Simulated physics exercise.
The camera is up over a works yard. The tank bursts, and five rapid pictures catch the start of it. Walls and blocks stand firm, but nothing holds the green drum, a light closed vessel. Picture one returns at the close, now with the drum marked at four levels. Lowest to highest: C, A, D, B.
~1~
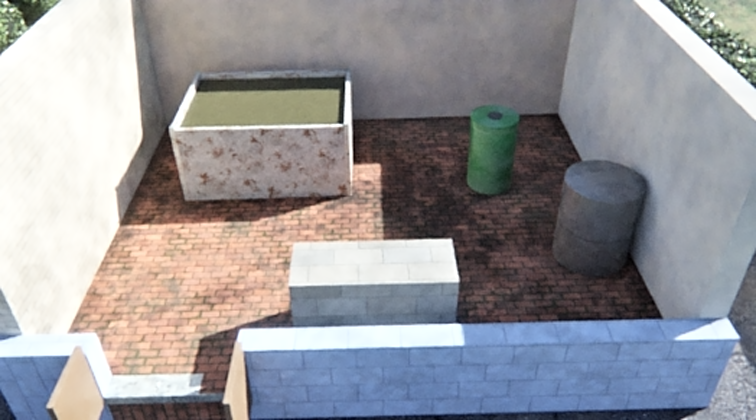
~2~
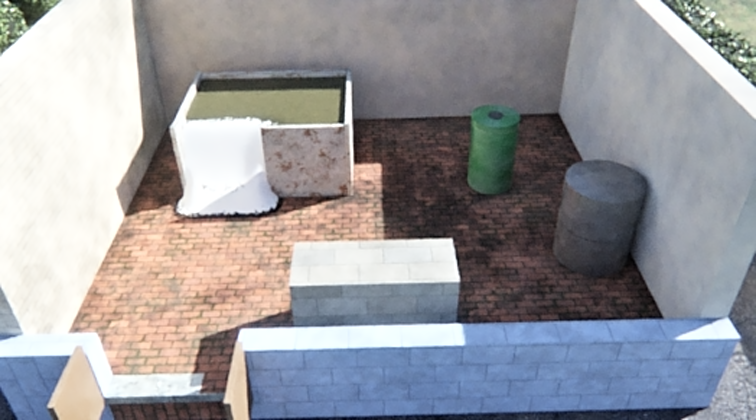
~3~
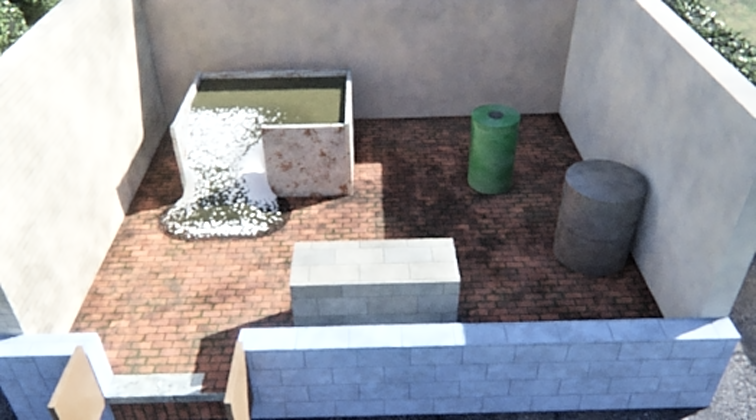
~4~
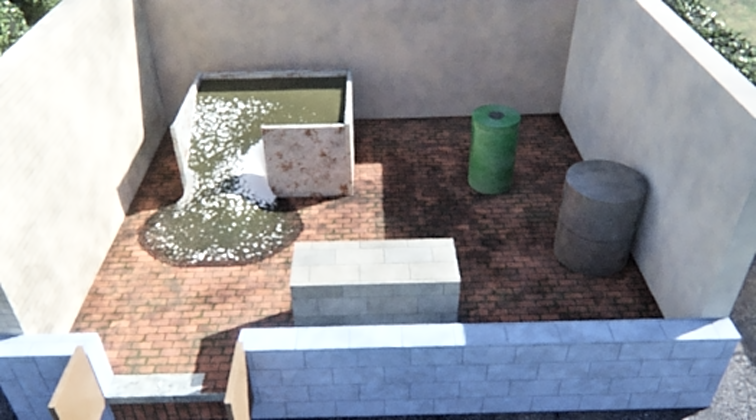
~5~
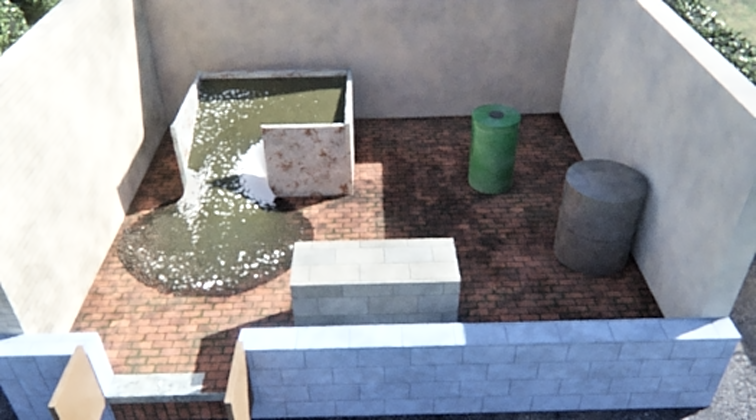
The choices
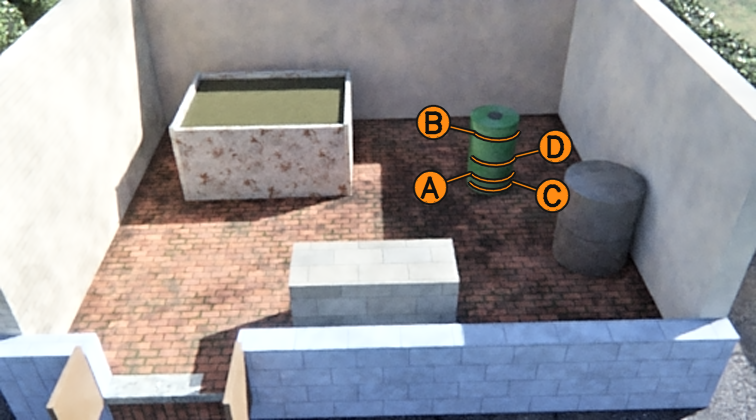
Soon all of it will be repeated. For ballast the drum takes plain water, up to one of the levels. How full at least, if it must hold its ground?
Line C.
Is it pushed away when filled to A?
No, that is safe.
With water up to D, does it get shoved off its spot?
No.
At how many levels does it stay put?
All of them.
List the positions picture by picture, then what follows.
In the first frame, lid of the green drum at (496, 116); tank full, its middle at (268, 103); open gate at (169, 335).
In the second frame, 2 % of the ground under water, its edge towards the drum at (266, 208).
In the third frame, 5 % of the ground under water, its edge towards the drum at (281, 211).
In the fourth frame, 8 % of the ground under water, its edge towards the drum at (282, 209).
In the fifth frame, lid of the green drum at (497, 115); 13 % of the ground under water, its edge towards the drum at (281, 214).
In orange, A at (494, 181); B at (499, 140); C at (493, 190); D at (496, 165); from the bottom up C, A, D, B.
With A, it does not move.
With B, it does not move.
With C, it does not move.
With D, it does not move.
